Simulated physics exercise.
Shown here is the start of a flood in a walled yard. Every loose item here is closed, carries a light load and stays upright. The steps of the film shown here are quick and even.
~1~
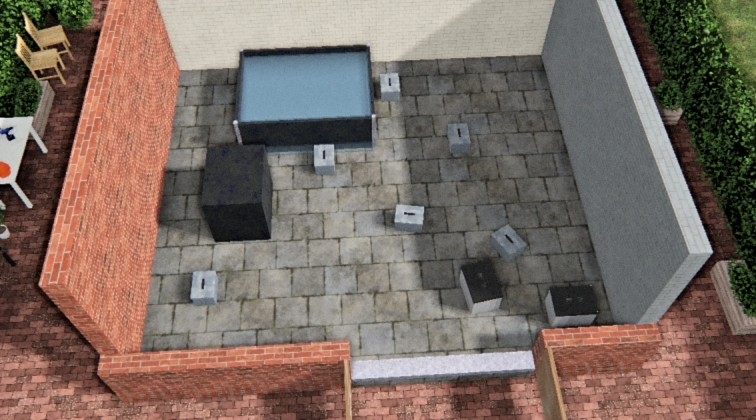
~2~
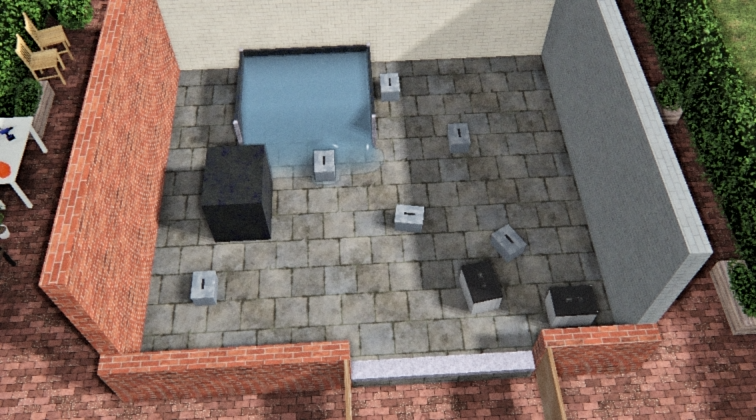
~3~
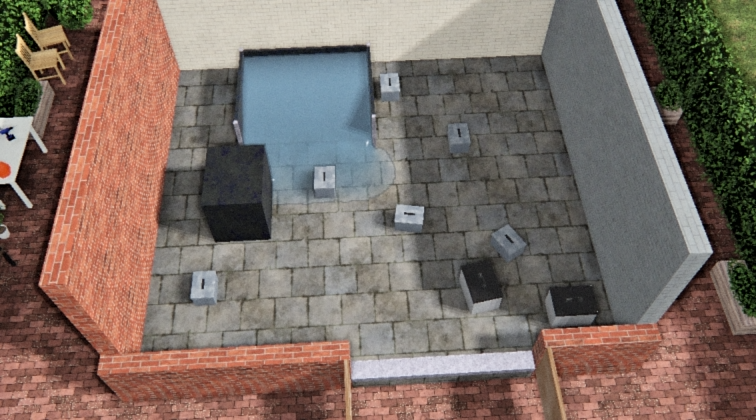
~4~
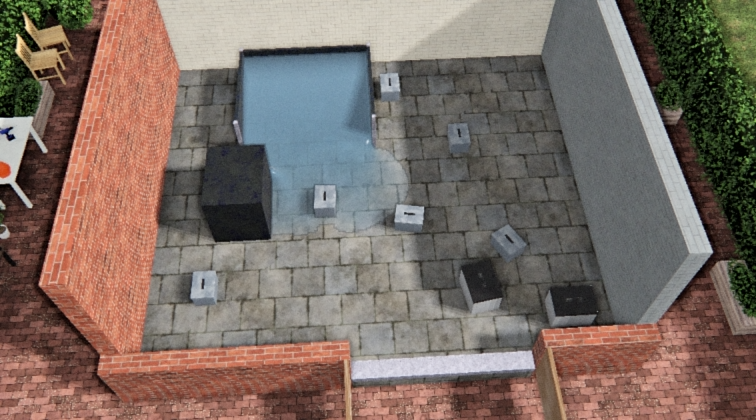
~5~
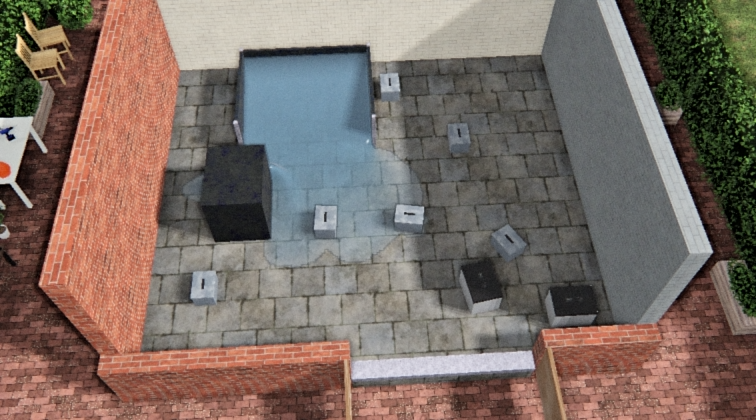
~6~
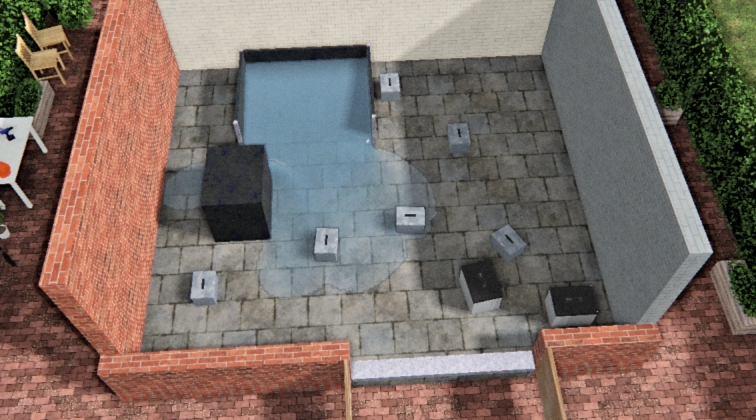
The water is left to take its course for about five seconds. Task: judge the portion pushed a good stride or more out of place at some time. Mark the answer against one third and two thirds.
One to two thirds of them.
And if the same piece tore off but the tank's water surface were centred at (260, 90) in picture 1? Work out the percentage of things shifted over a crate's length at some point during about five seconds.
Estimate: Around 60 per cent of them.
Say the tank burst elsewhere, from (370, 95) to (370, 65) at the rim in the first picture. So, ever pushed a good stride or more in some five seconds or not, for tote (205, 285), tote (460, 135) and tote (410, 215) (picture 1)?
Falls short, travels that far, falls short.
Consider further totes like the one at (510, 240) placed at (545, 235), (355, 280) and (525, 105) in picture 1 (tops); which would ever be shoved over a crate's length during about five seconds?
Item by item: Remains in place, goes the distance, remains in place.
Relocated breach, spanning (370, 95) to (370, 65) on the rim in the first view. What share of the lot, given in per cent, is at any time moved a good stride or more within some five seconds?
Roughly 60 in a hundred.
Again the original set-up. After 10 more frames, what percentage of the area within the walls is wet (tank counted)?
Wet share: Around 65 %.
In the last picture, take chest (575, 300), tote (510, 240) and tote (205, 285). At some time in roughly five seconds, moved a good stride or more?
Note, listed order - never went far / never went far / moved a long way.
A moment on, 1 of 8 are well off their spots; 1 afloat.
Next, 2 of 8 are well off their spots; 2 afloat.
Later, 3 of 8 are well off their spots; 2 afloat.
In the end, 4 of 8 are well off their spots, and 4 have been at some point; 3 afloat.
